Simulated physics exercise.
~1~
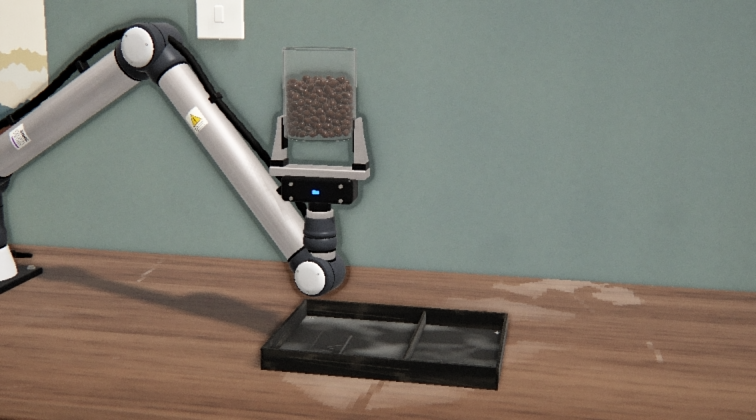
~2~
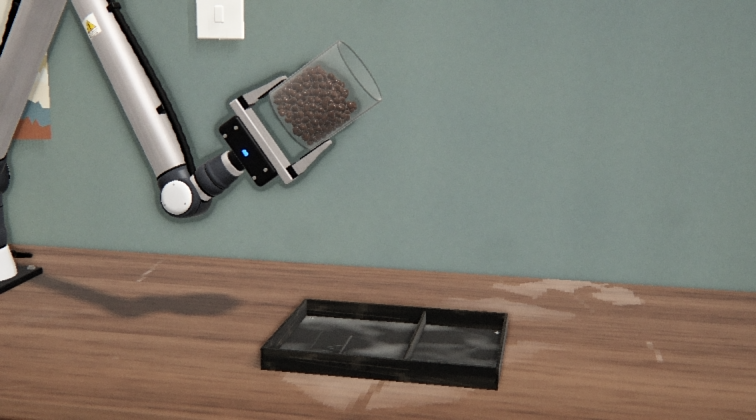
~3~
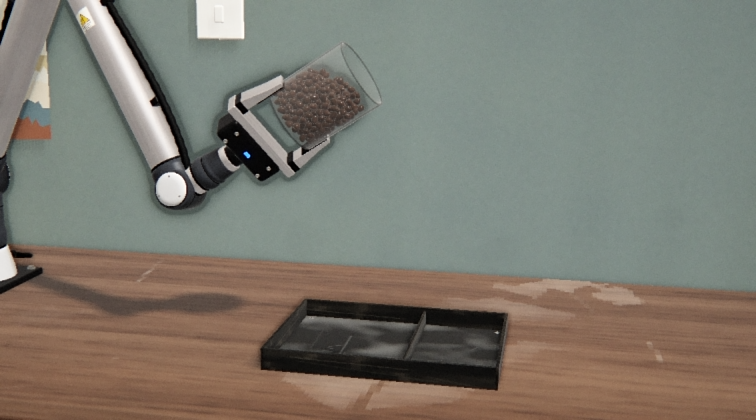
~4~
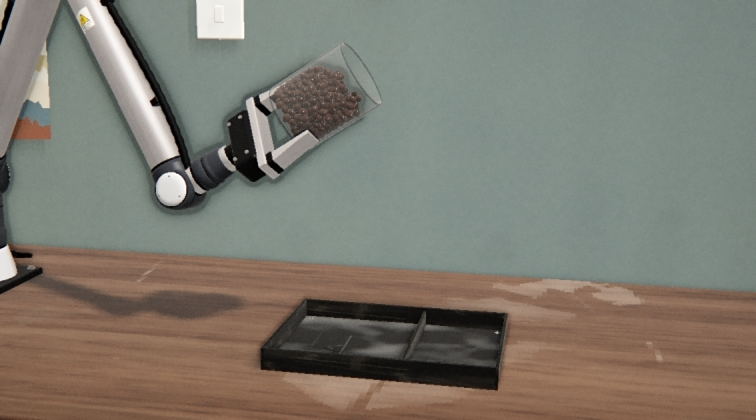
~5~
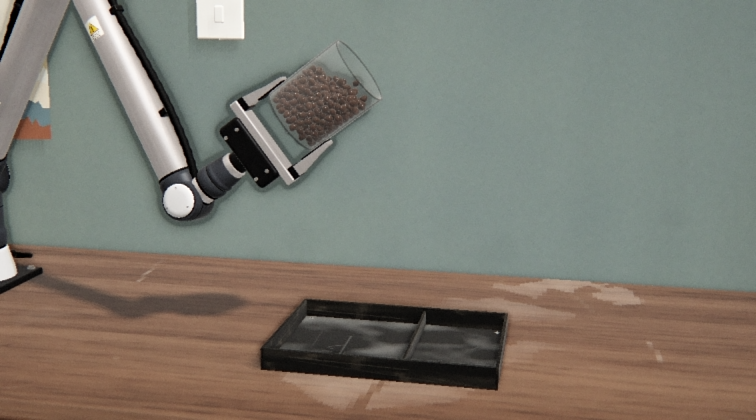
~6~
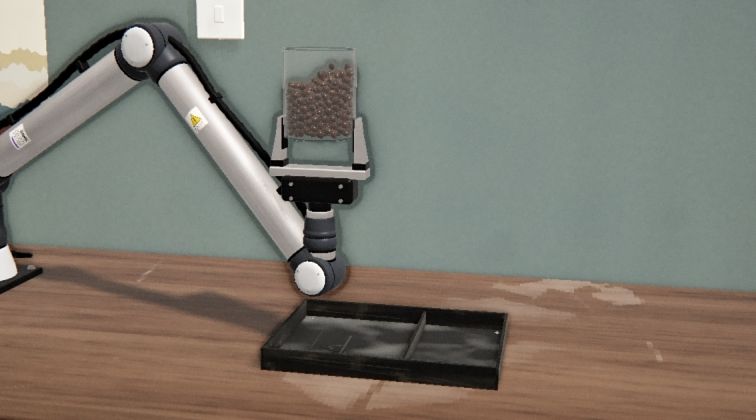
A robot arm tips a clear cup of beans, twists it, and rights it still full.
